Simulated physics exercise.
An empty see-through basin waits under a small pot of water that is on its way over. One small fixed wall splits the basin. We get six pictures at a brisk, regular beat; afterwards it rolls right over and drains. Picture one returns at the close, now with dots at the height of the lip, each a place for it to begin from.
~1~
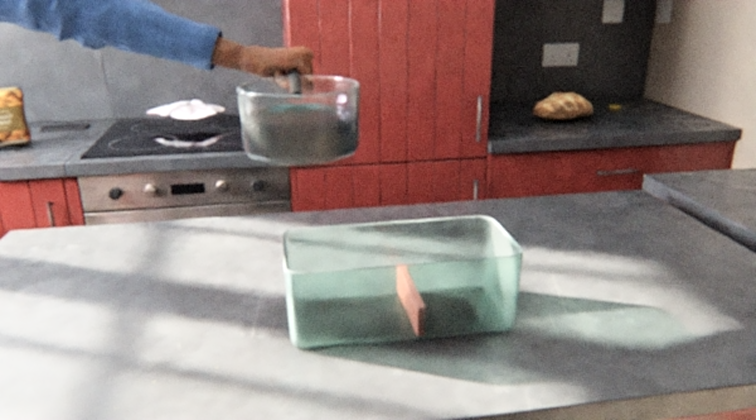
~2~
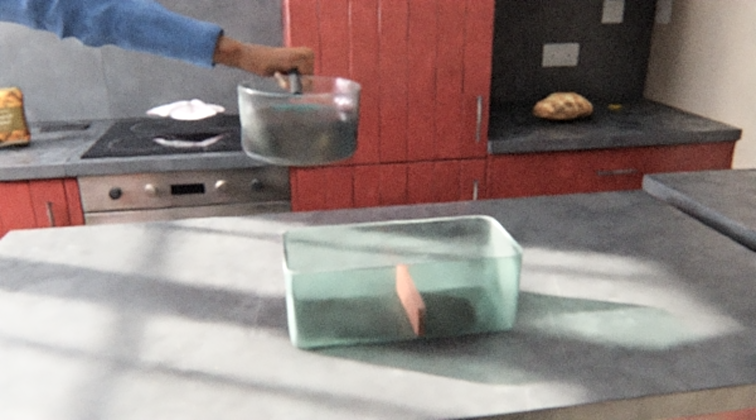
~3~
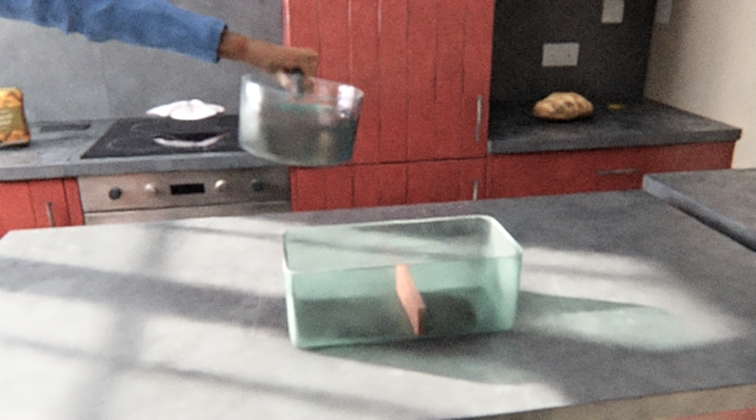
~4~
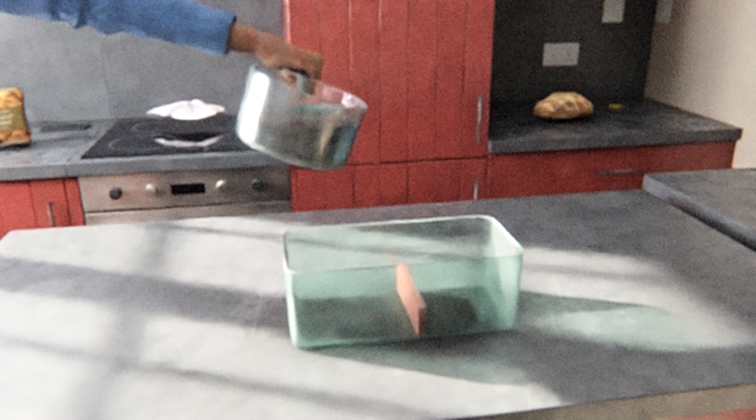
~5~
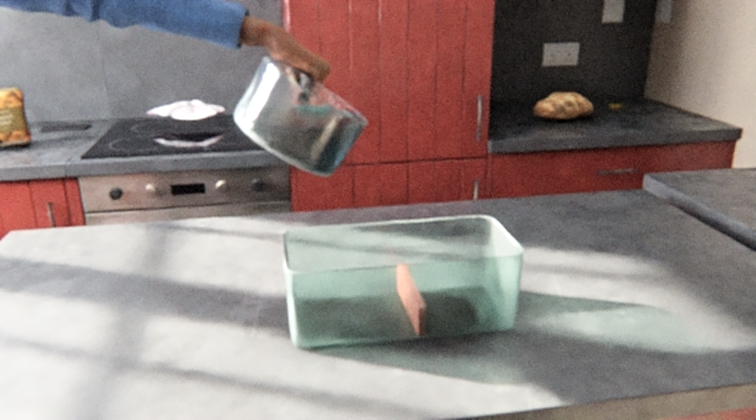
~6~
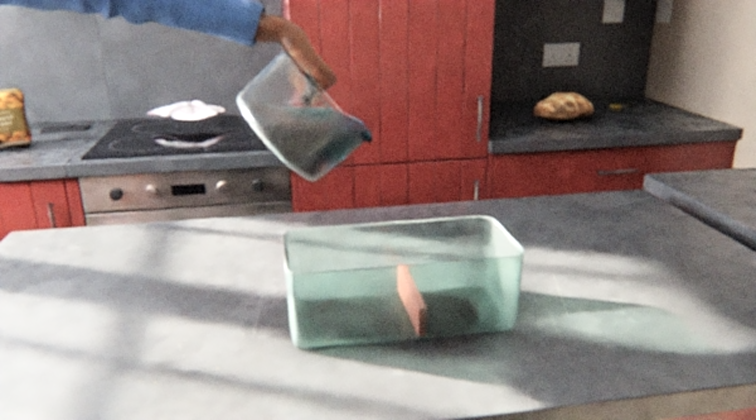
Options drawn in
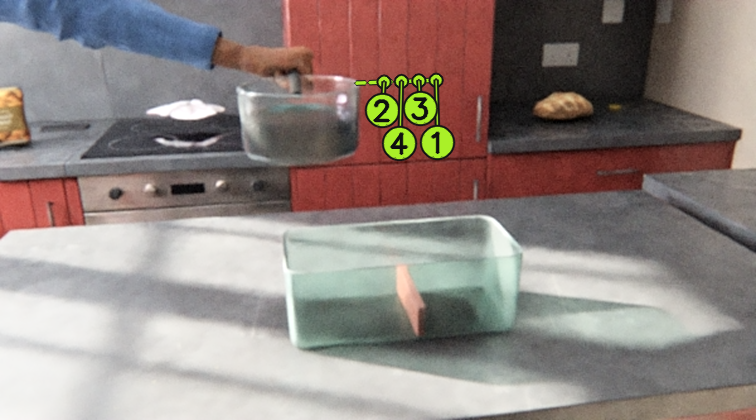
To begin with, a hand holds a see-through pot of water nearly level above an empty, greenish clear basin with a small reddish wall inside. The hand then tilts the pot steadily to the right, its lip dropping lower, until water just begins to come over the lip.
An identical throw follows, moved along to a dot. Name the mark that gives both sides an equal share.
Use spot 2.
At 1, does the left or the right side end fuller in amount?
The right side.
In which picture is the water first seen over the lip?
In picture 6.
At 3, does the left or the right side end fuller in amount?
More ends on the right.
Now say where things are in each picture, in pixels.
The first frame shows upright, lip at (356, 83); basin from (292, 346) to (514, 325); top of the wall at (410, 284); nothing has left yet.
The second frame shows tipped about 2°, lip at (358, 85); nothing has left yet.
The third frame shows tipped about 9°, lip at (361, 92); nothing has left yet.
The fourth frame shows tipped about 20°, lip at (365, 104); nothing has left yet.
The fifth frame shows tipped about 34°, lip at (366, 120); nothing has left yet.
The sixth frame shows tipped about 50°, lip at (362, 137); water is over the lip, down to (362, 137).
In lime, 1 at (436, 80); 2 at (384, 82); 3 at (418, 80); 4 at (401, 81).
Choosing 1, about 13 % ends left of the wall and 76 % right of it; 11 % is lost outside.
Choosing 2, about 47 % ends left of the wall and 49 % right of it; 4 % is lost outside.
Choosing 3, about 18 % ends left of the wall and 77 % right of it; 5 % is lost outside.
Choosing 4, about 35 % ends left of the wall and 61 % right of it; 4 % is lost outside.
